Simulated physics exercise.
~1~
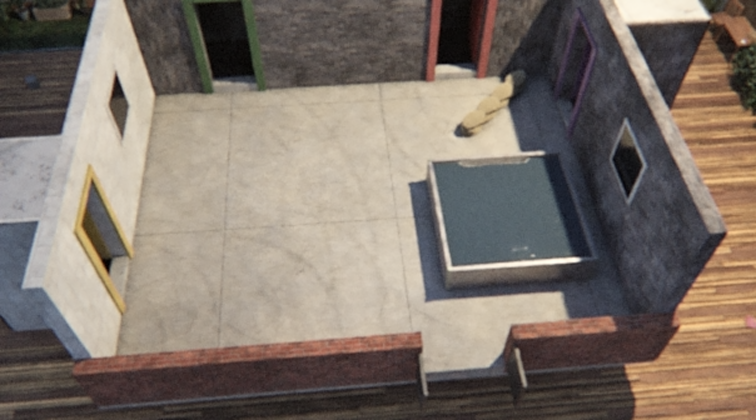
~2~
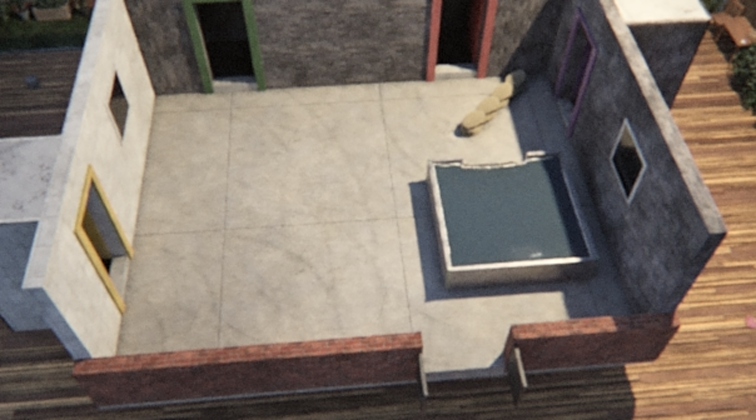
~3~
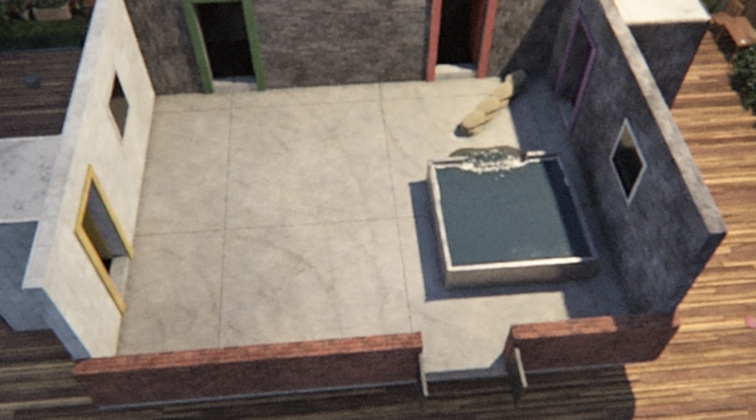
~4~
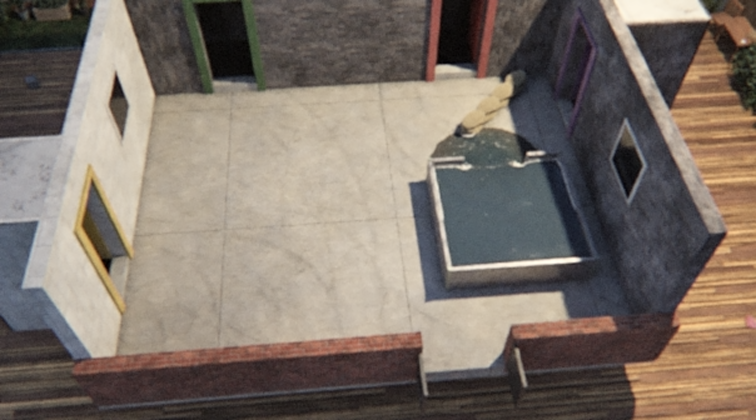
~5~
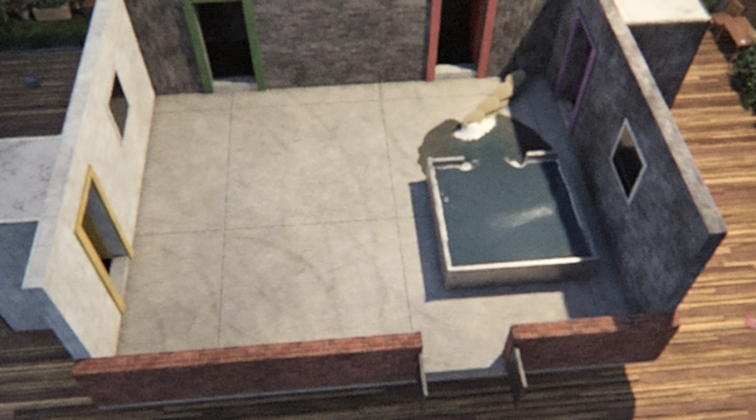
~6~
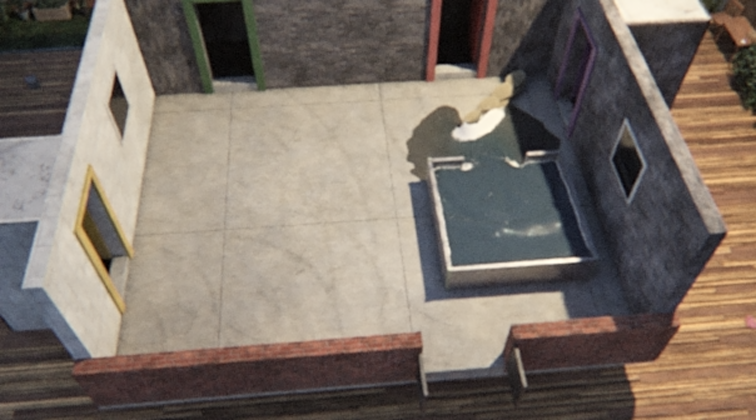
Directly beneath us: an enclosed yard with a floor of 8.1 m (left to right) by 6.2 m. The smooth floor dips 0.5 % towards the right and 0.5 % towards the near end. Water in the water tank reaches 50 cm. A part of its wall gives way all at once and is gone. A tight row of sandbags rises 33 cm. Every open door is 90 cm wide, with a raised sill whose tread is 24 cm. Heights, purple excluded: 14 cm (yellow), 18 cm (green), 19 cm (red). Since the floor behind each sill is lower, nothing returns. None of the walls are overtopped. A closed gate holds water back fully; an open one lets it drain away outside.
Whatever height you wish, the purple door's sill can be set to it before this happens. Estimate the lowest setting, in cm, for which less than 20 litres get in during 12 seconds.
Around 27 cm.
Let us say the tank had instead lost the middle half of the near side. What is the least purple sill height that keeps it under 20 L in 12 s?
Some 10.5 centimetres.
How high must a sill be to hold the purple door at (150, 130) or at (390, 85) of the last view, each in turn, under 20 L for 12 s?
You'd want roughly 7.0 cm there first, then roughly 10.0 cm.
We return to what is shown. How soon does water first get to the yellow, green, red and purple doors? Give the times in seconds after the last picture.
Yellow = 6.0 s, green = 2.0 s, red = 0.9 s, purple = 0.4 s.
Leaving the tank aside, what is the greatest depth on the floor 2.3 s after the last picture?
Close to 34 centimetres.
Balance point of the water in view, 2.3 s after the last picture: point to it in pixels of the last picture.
Approximately (484, 179).
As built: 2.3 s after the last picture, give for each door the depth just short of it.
Door by door in centimetres - yellow 0, green 3, red 6, purple 23.
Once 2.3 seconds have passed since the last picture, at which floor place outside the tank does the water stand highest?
Near (525, 83).
Then, 0.7 s after the last picture water covers 10 % of the floor, deepest (33 cm) near (477, 137); 9 cm at the purple door, 0 litres in over its 10 cm sill.
Then, 2.3 s after the last picture water covers 25 % of the floor, deepest (34 cm) near (525, 83); 23 cm at the purple door, 102 litres in over its 10 cm sill.
Then, 11.3 s after the last picture water covers 90 % of the floor, deepest (12 cm) near (631, 341); 9 cm at the purple door, 352 litres in over its 10 cm sill.
At the purple door as built, the water peaked near 24 cm, 2.7 s after the last picture.
Run again over the same 12 s with other heights there, 45 litres in over 23 cm, 4 litres over 31 cm. The limit of 20 litres is kept from about 27 cm up.
